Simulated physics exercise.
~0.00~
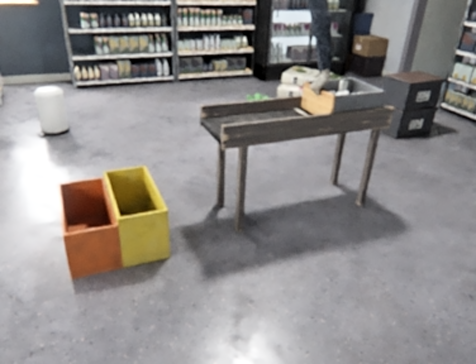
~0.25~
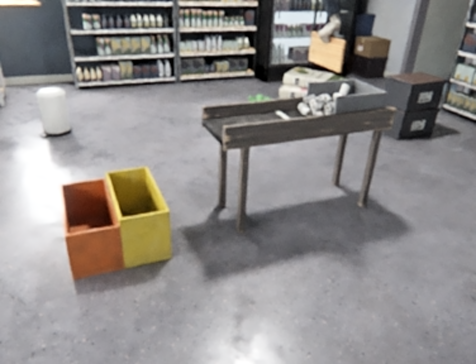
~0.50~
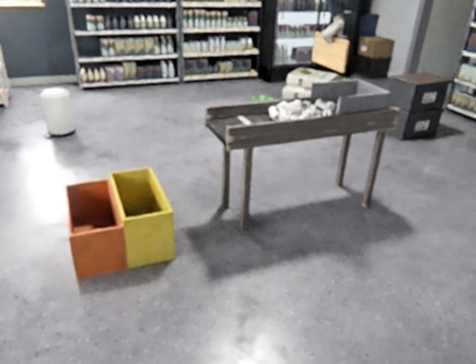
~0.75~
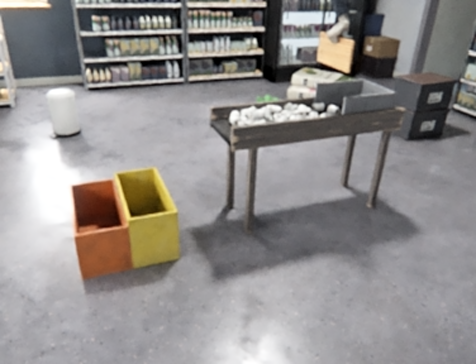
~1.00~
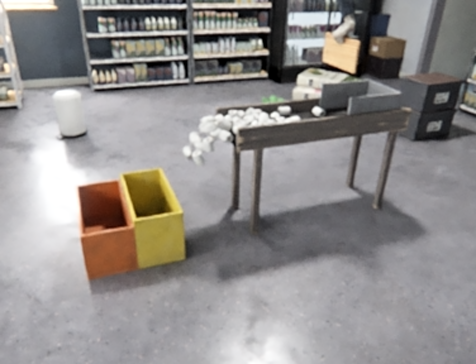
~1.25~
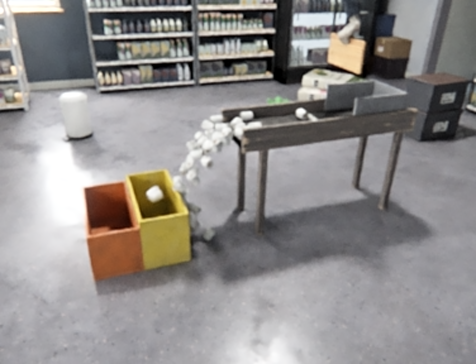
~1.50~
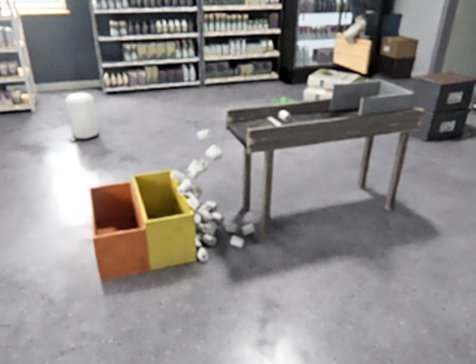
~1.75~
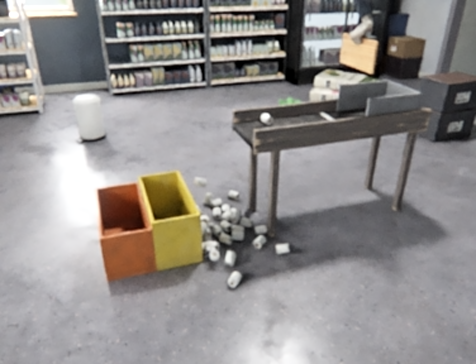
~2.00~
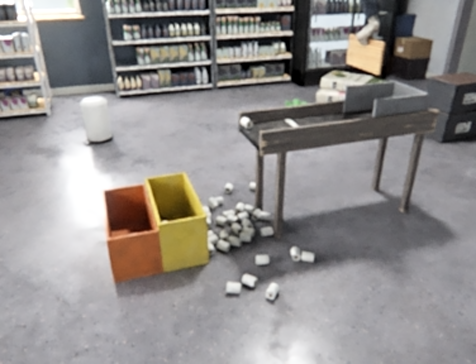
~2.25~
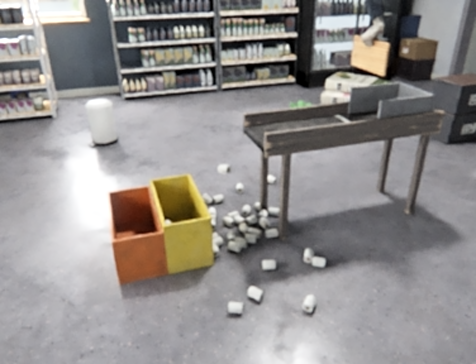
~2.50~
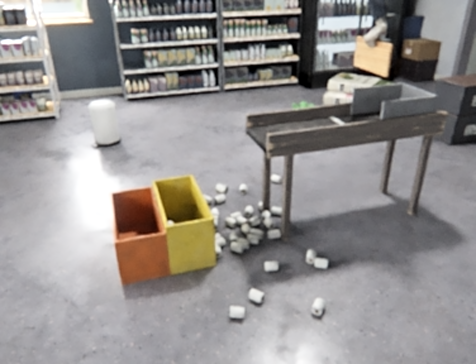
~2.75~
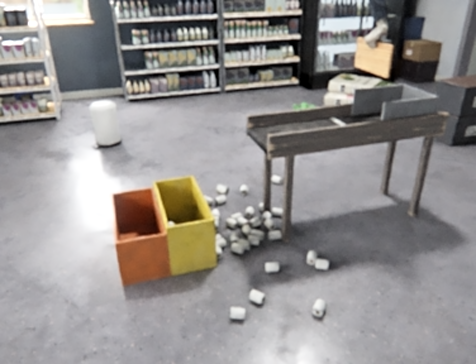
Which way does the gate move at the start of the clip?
The gate moves up, lifted clear of the belt by a hand.
